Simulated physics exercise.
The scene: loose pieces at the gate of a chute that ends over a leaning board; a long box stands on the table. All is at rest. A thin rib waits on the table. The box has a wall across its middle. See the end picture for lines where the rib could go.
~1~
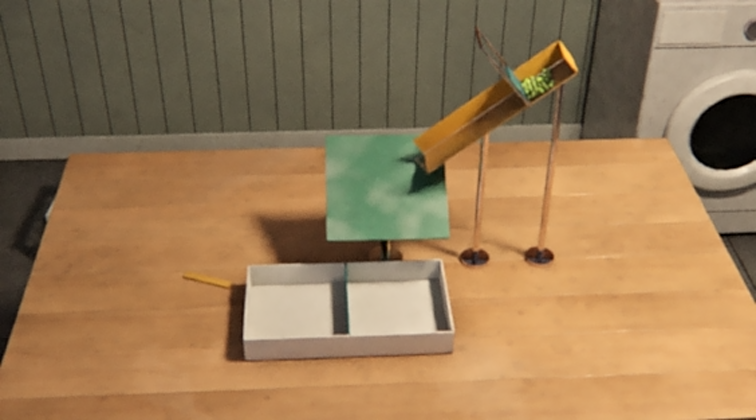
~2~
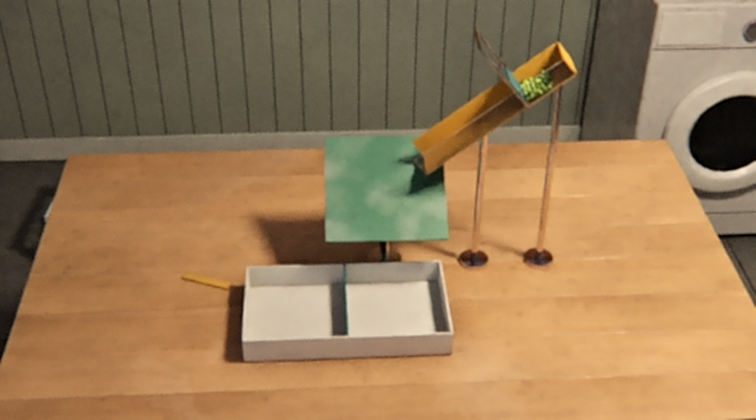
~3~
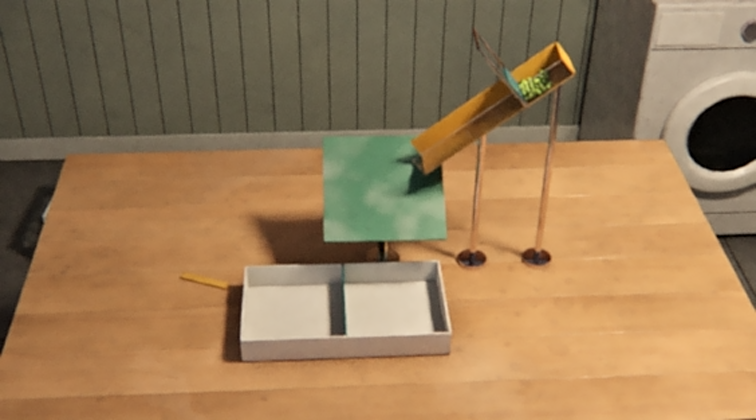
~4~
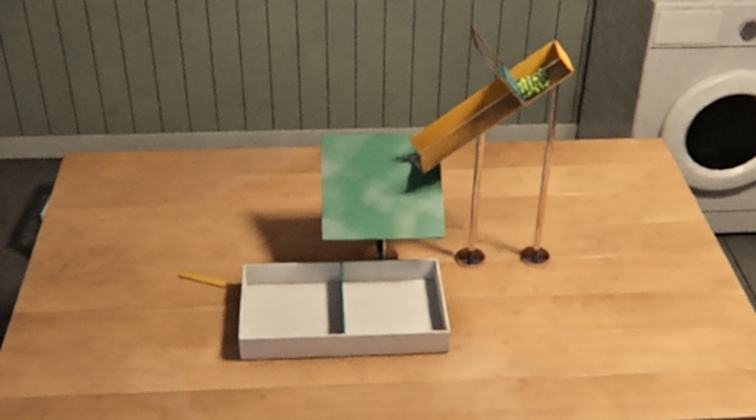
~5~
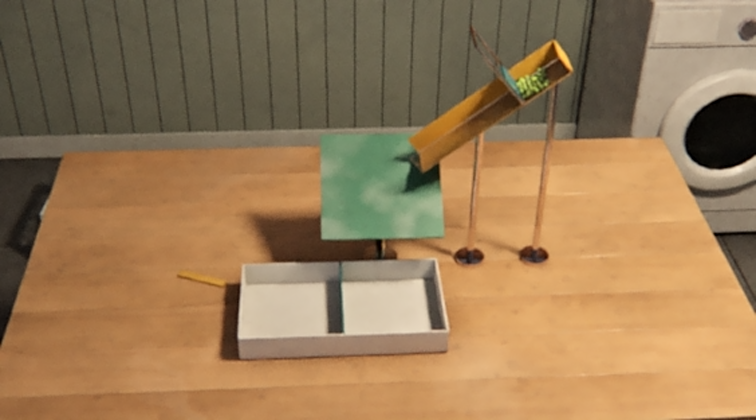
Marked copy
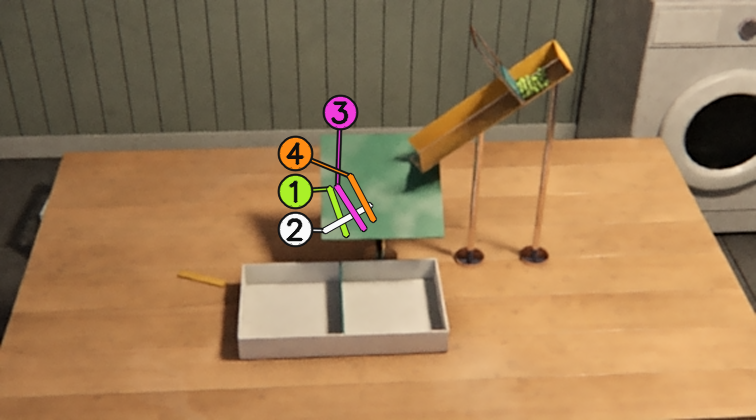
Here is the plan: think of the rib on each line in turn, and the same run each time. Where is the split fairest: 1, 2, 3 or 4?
2.
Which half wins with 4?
More lands on the right.
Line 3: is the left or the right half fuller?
More lands on the right.
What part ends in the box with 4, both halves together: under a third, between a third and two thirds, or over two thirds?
Over two thirds.
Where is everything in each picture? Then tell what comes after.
Load behind the gate at (535, 87), dried peas; lip of the chute at (427, 164), sloping fairly steeply, in the first picture.
Middle of the board at (385, 187), tilted fairly steeply; middle of its low edge at (387, 241); of its high edge at (383, 136), in the second picture.
Front corners of the box at (241, 340) and (451, 333); front end of its middle wall at (347, 337); gate still shut at (508, 78), in the third picture.
Middle of the load at (531, 87); lip at (422, 163), in the fourth picture.
Middle of the load at (530, 87); lip at (421, 163), in the fifth picture.
On the marked copy, line 1 from (329, 188) to (346, 234); line 2 from (369, 205) to (325, 230); line 3 from (337, 187) to (363, 228); line 4 from (350, 176) to (373, 219).
With 1, of what is caught, a small part in the left half, most in the right.
With 2, of what is caught, about two thirds in the left half, about a third in the right.
With 3, of what is caught, a small part in the left half, nearly all in the right.
With 4, of what is caught, a stray few in the left half, nearly all in the right.
